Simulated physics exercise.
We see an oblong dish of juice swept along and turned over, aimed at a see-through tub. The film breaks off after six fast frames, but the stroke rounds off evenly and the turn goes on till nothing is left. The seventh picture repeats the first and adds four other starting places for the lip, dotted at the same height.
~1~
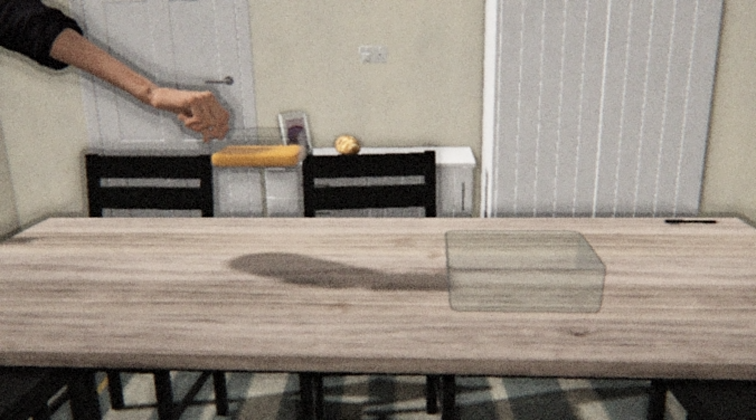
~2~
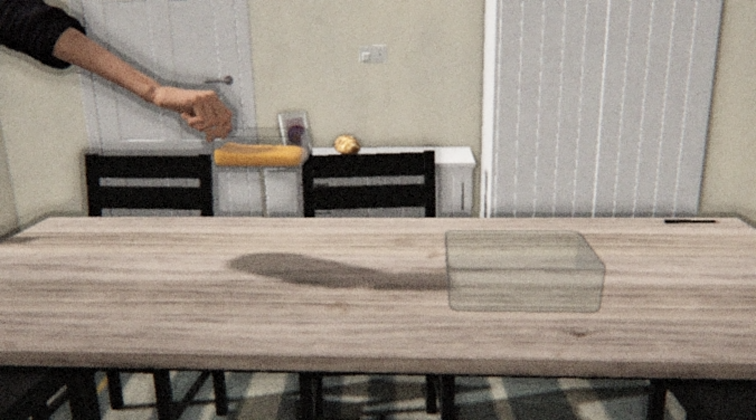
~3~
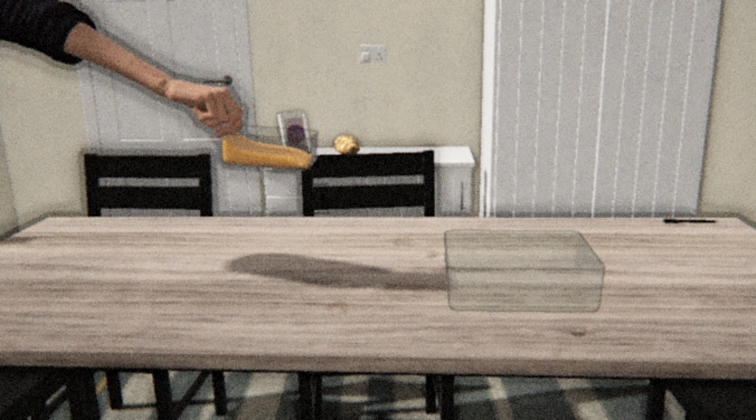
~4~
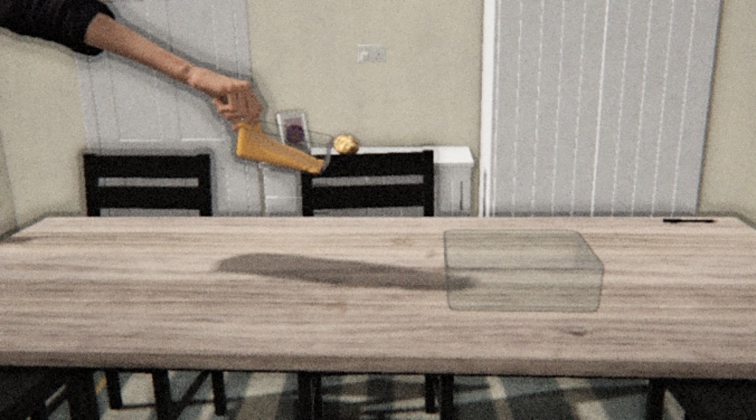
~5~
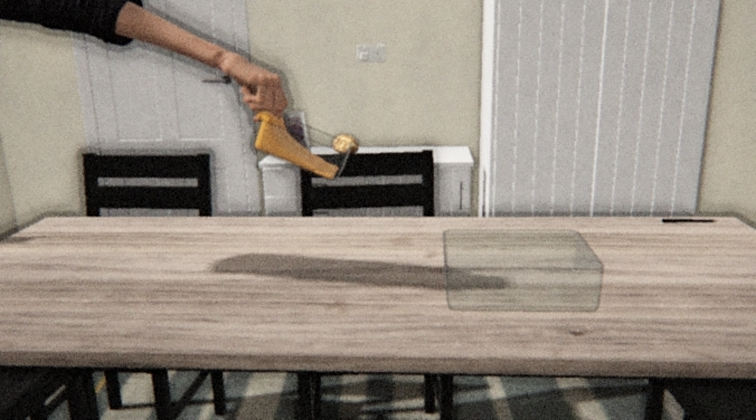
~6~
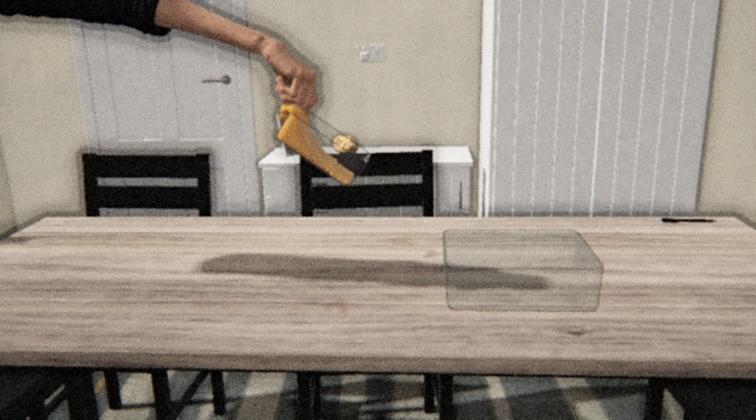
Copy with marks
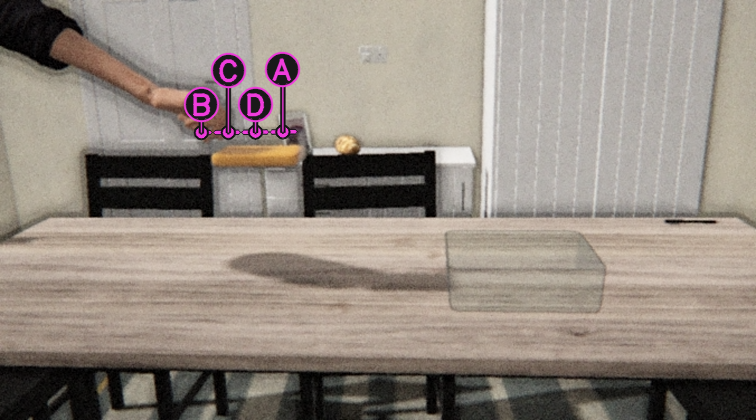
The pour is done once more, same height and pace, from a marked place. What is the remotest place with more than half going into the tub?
Go for A.
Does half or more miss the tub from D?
Yes.
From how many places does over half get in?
One.
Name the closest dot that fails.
D it is.
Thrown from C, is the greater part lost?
Yes.
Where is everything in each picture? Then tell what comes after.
Upright, lip at (300, 131); tub from (449, 310) to (601, 311); nothing has left yet, in the first frame.
Upright, lip at (303, 131); nothing has left yet, in the second frame.
Tipped about 4°, lip at (313, 134); nothing has left yet, in the third frame.
Tipped about 12°, lip at (330, 140); juice is over the rim, down to (250, 123), in the fourth frame.
Tipped about 23°, lip at (349, 148); juice is over the rim, down to (277, 118), in the fifth frame.
Tipped about 35°, lip at (368, 157); juice is over the rim, down to (284, 117), in the sixth frame.
On the marked copy, A at (282, 131); B at (201, 132); C at (228, 132); D at (255, 132).
If A is chosen, about 69 % lands in the tub, 24 % falls short and 7 % goes beside or beyond.
If B is chosen, about 2 % lands in the tub, 95 % falls short and 3 % goes beside or beyond.
If C is chosen, about 7 % lands in the tub, 89 % falls short and 4 % goes beside or beyond.
If D is chosen, about 21 % lands in the tub, 74 % falls short and 5 % goes beside or beyond.
